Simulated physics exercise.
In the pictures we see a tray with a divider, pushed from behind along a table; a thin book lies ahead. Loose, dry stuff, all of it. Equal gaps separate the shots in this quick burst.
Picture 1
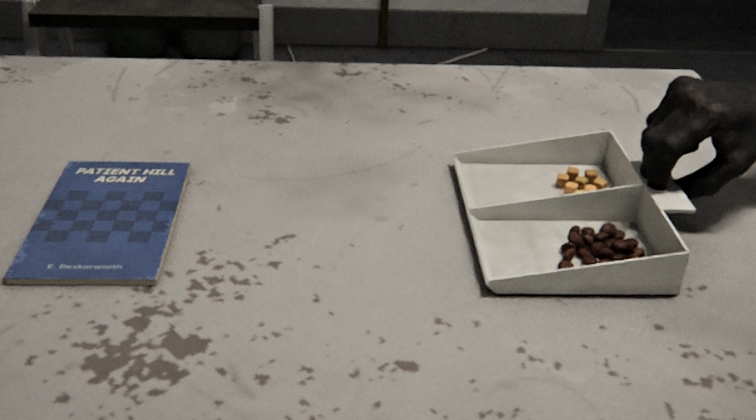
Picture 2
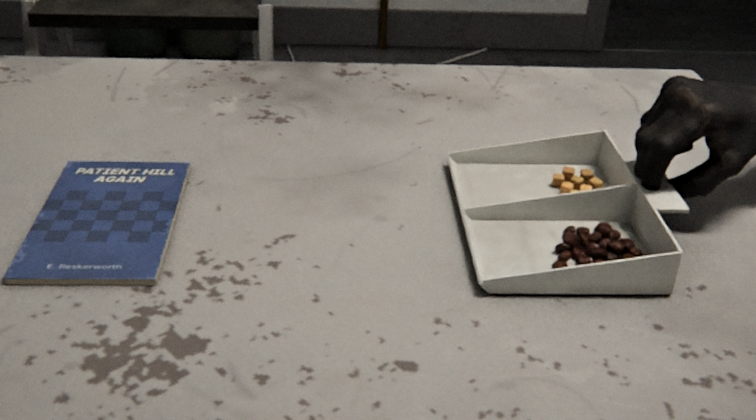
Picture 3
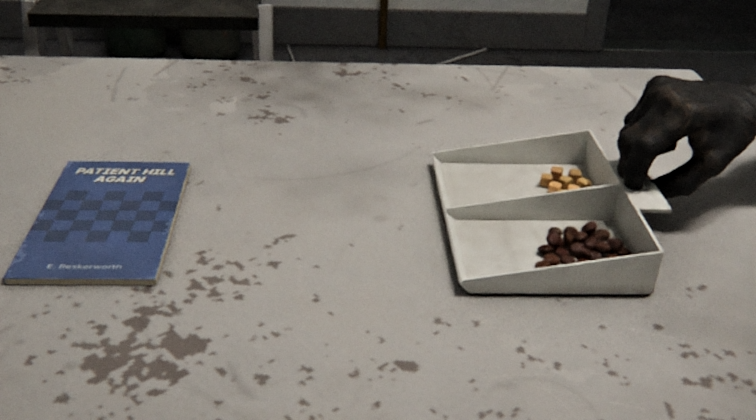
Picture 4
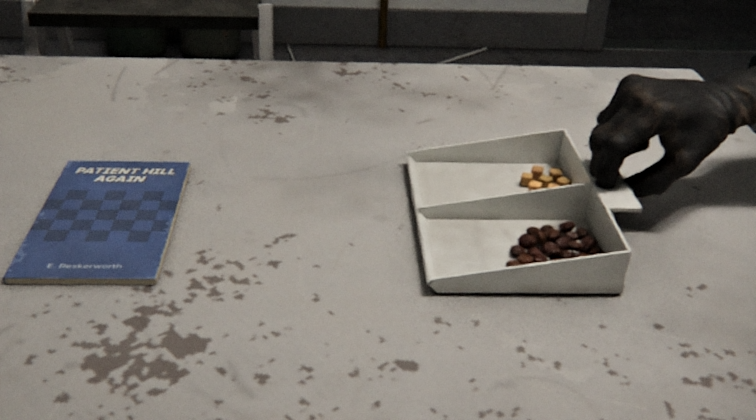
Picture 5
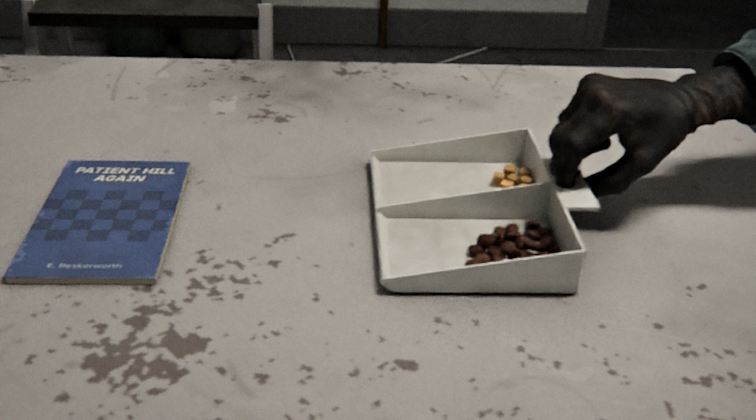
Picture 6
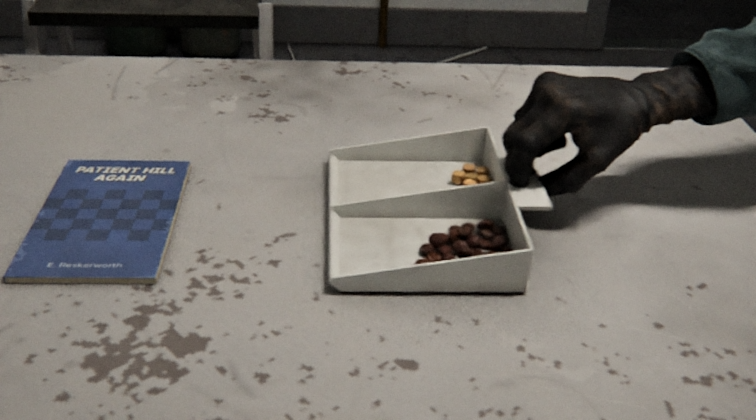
A divided white tray, holding small tan pieces in its back section and dark brown pieces in its front one, starts sliding slowly left along a worn tabletop, pushed by a dark hand at its rear tab. It picks up speed, narrowing the gap to a blue book that stays still, as a green sleeve comes into view.
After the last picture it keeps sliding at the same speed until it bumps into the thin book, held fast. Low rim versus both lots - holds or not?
Front handful: Held, back handful: Held.
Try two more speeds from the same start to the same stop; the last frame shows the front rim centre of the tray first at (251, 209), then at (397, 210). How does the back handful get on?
Try one: It spills some. Try two: It stays put inside.
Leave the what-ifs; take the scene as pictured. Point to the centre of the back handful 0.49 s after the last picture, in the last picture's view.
(219, 178), give or take.
Then, 0.09 s later than the last frame, tray still sliding, front rim near (255, 209); front handful all inside; back handful all inside.
Then, 0.28 s later than the last frame, tray stopped at the thin book; front handful all inside, moved towards the front rim; back handful all inside, moved towards the front rim.
When it is over, tray stopped at the thin book; front handful all inside, moved towards the front rim; back handful all inside, moved towards the front rim.
